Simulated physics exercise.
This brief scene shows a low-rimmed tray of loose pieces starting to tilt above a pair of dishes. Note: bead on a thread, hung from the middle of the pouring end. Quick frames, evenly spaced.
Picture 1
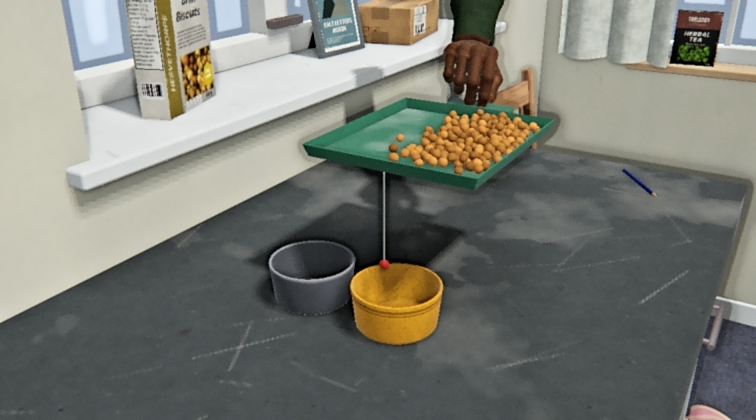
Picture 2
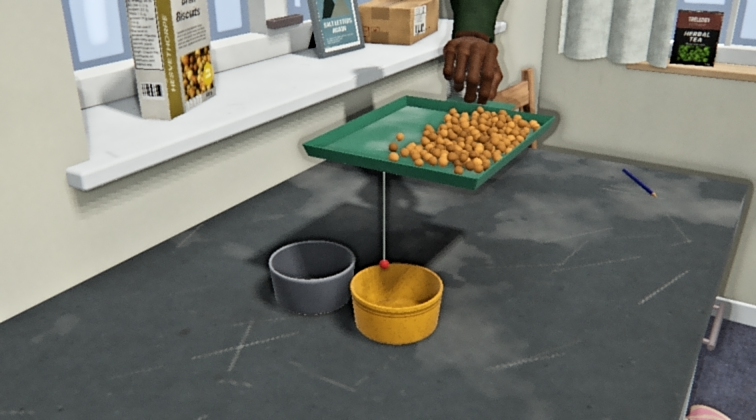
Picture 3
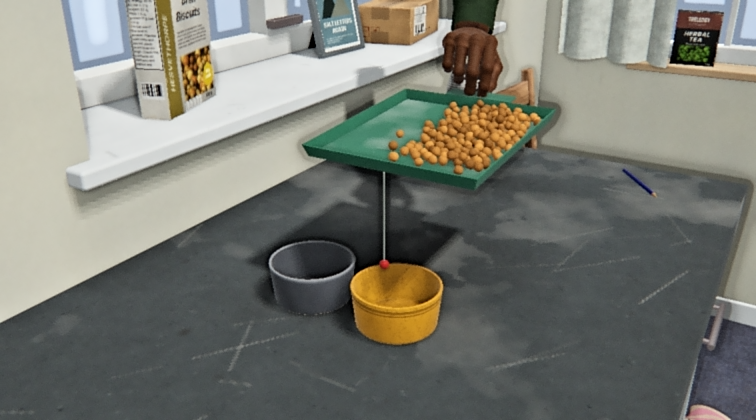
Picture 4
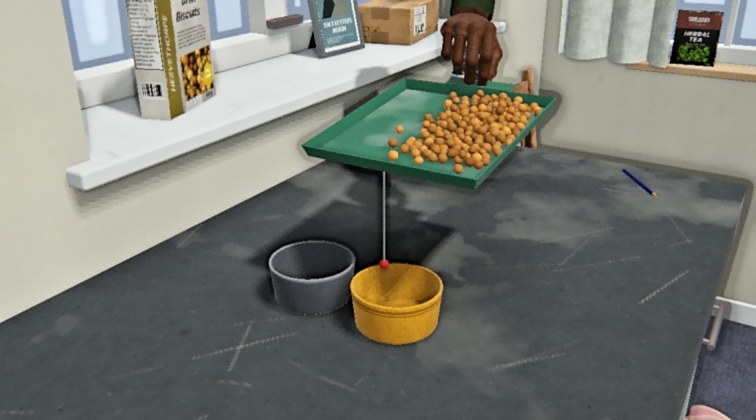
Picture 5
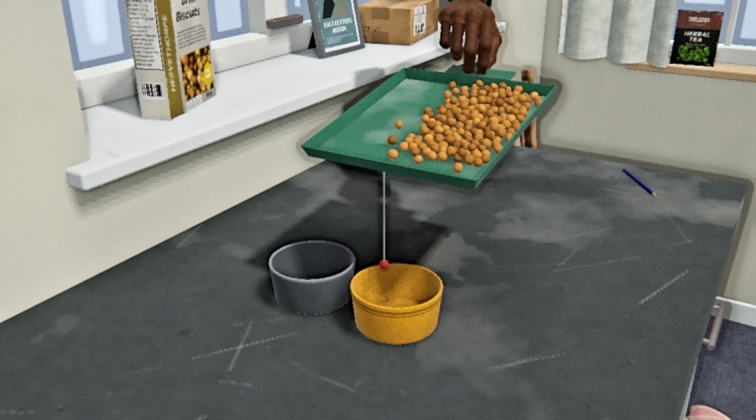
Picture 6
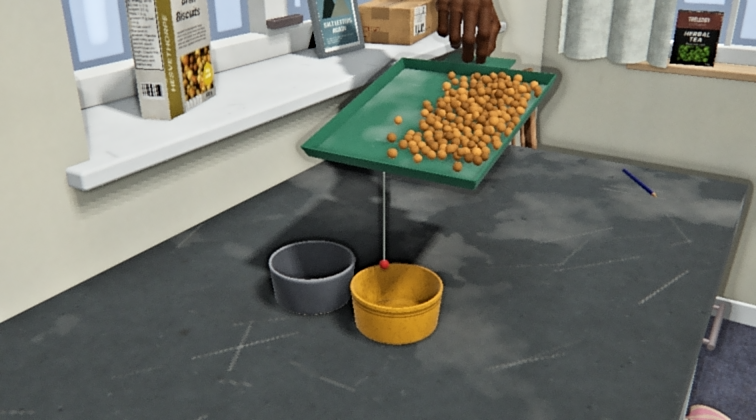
A hand slowly raised the far side of a green tray of roasted chickpeas, tilting it slightly toward the viewer, while the gray and yellow dishes and the red bead below stayed still.
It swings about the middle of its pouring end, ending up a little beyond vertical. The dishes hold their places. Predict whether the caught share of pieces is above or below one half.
Below one half.
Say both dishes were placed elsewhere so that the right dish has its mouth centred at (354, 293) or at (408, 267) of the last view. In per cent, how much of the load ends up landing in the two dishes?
In the first position around 50 percent, in the second around 0 percent.
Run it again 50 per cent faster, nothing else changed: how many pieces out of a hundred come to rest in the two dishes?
I'd put it near 30 per cent.
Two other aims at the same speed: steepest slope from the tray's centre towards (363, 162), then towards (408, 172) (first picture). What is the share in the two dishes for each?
In order, some 60 % and some 30 %.
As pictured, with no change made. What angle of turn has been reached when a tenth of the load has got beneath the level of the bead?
That happens at close to 70 degrees.
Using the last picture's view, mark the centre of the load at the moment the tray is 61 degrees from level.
Centre estimate: (412, 144).
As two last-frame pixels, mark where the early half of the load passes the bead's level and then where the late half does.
Close to (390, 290), then close to (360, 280).
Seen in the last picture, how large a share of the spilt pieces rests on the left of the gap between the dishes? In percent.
My estimate is some 50 per cent.
Soon after the last picture, tray tipped steeply; most on the tray; a stray few in the right dish; a stray few outside both; a small part in the air.
A little later, tray tipped past a quarter turn; a small part on the tray; a small part in the right dish; a small part in the left dish; about half outside both; about a quarter in the air.
Later still, tray tipped past a quarter turn; about a quarter in the right dish; a small part in the left dish; about two thirds outside both.
At rest, tray tipped past a quarter turn; about a quarter in the right dish; a small part in the left dish; about two thirds outside both.
